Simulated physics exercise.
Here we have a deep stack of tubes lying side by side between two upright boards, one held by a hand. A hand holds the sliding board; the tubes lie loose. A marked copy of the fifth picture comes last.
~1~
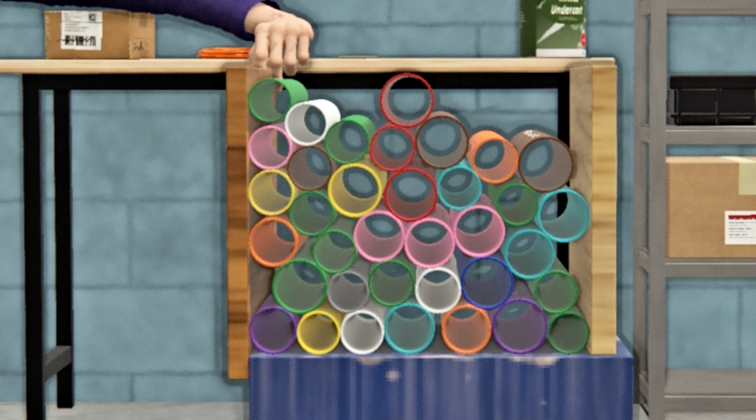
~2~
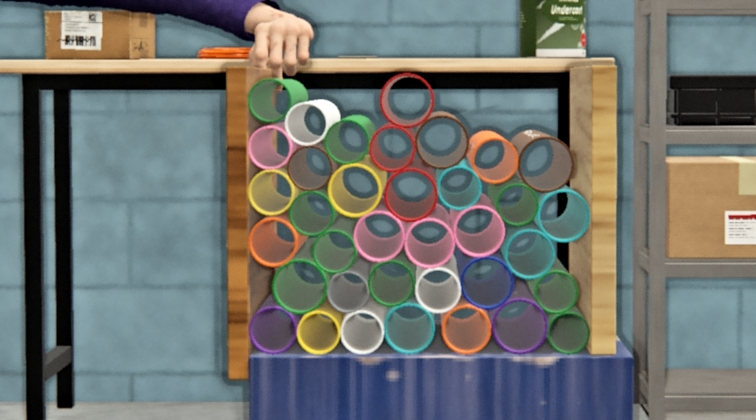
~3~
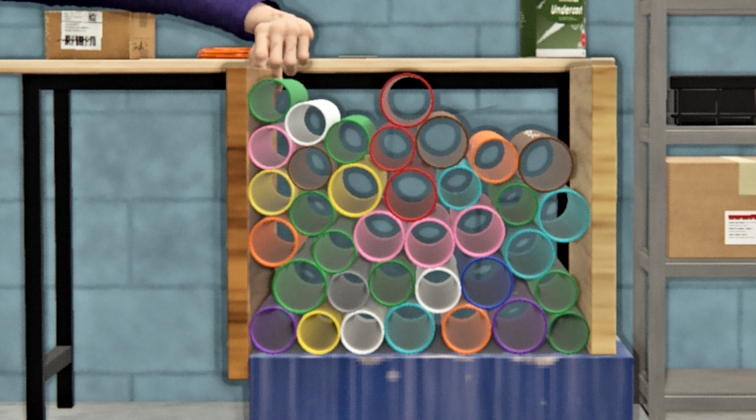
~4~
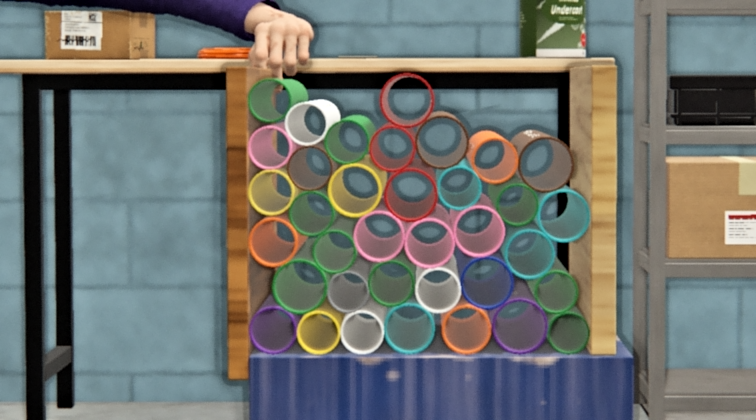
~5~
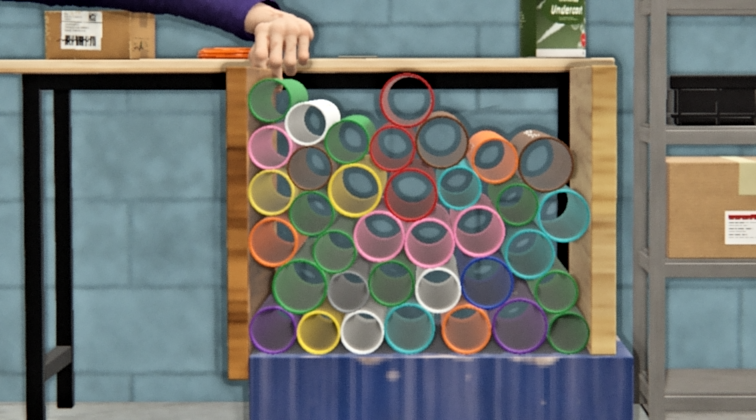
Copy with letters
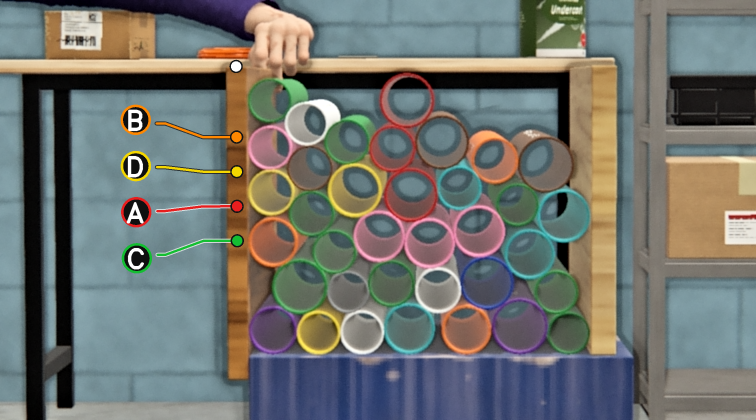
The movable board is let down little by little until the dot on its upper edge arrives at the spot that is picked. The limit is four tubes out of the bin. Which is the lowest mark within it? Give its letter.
Slide it to A.
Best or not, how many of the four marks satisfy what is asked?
Three of the four.
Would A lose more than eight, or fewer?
Fewer than eight.
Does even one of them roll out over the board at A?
At A: Yes.
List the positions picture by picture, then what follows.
A purple tube (273, 331); a purple tube (520, 327); a green tube (392, 284), in the first frame.
A green tube (392, 284); a pink tube (379, 236), in the second frame.
A yellow tube (271, 192); a brown tube (310, 169), in the third frame.
A red tube (392, 149), in the fourth frame.
Side board (254, 212); a purple tube (273, 331); a purple tube (520, 327), in the fifth frame.
On the marked copy, A at (237, 206); B at (236, 137); C at (237, 241); D at (237, 172); the white dot at (236, 66).
With A. Early on, top of the board (248, 132).
Further on, top of the board (249, 205).
At the end, top of the board (249, 206), three out over the board.
As for the rest, B one out over the board; C more than four out over the board; D one out over the board.
